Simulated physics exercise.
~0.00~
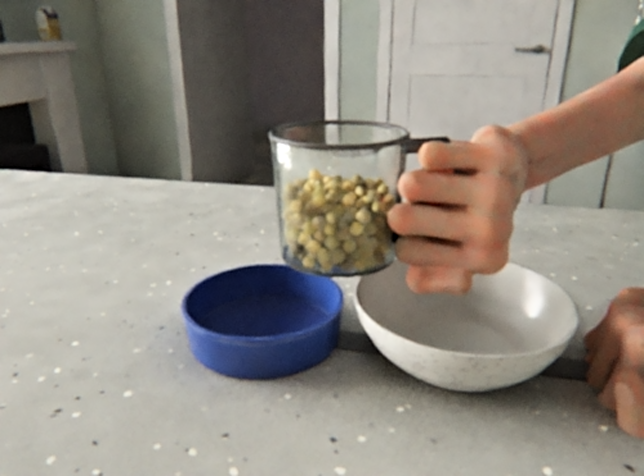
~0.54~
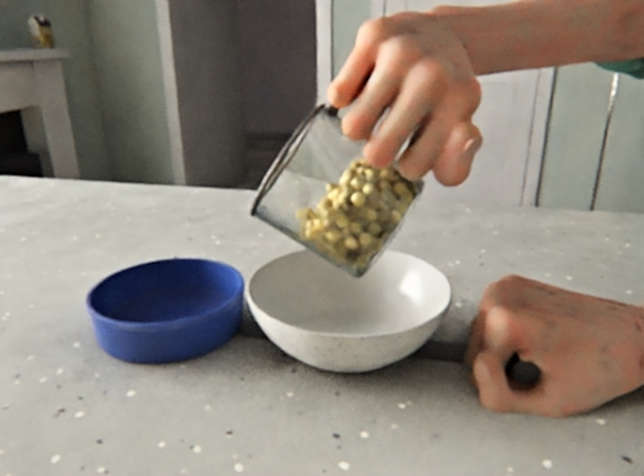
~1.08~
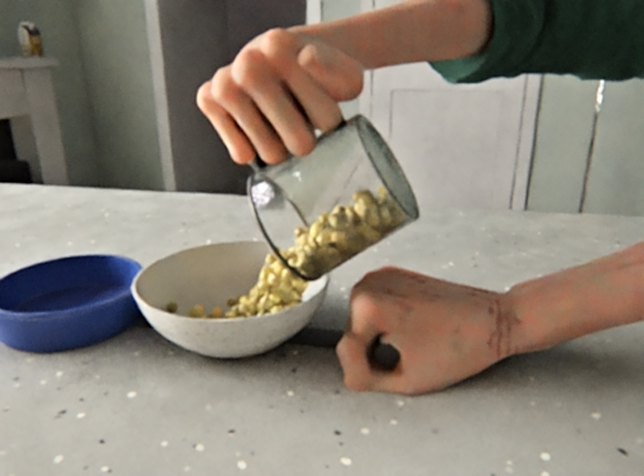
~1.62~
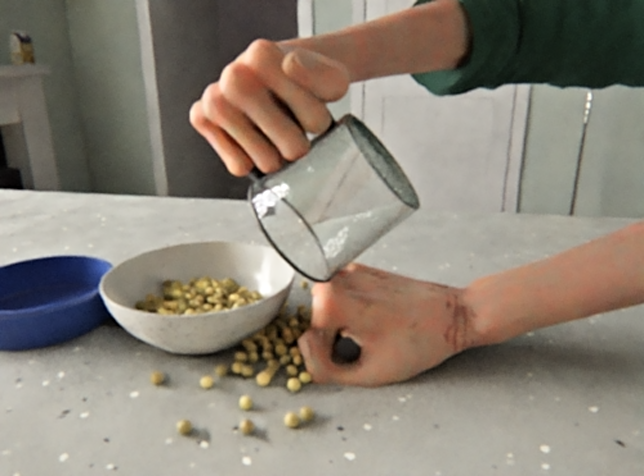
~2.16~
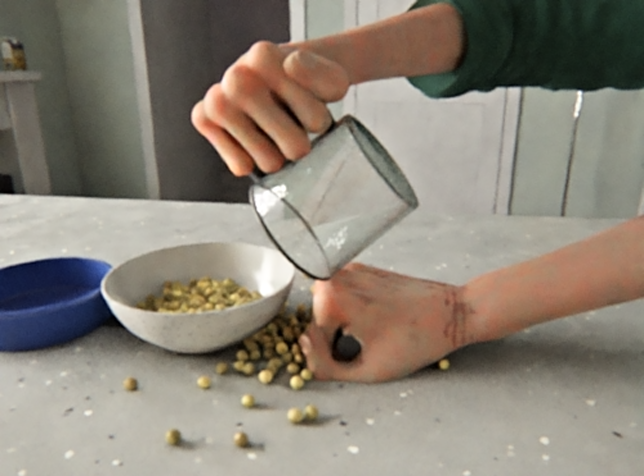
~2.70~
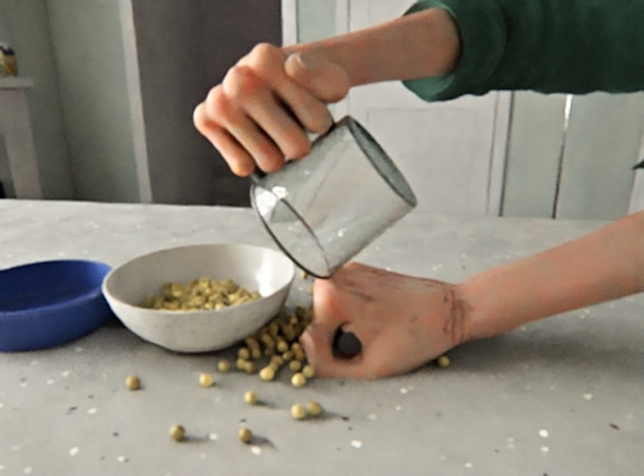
Hands sliding a joined blue dish and white bowl left while pouring soya beans from a glass cup, some spilling onto the table.
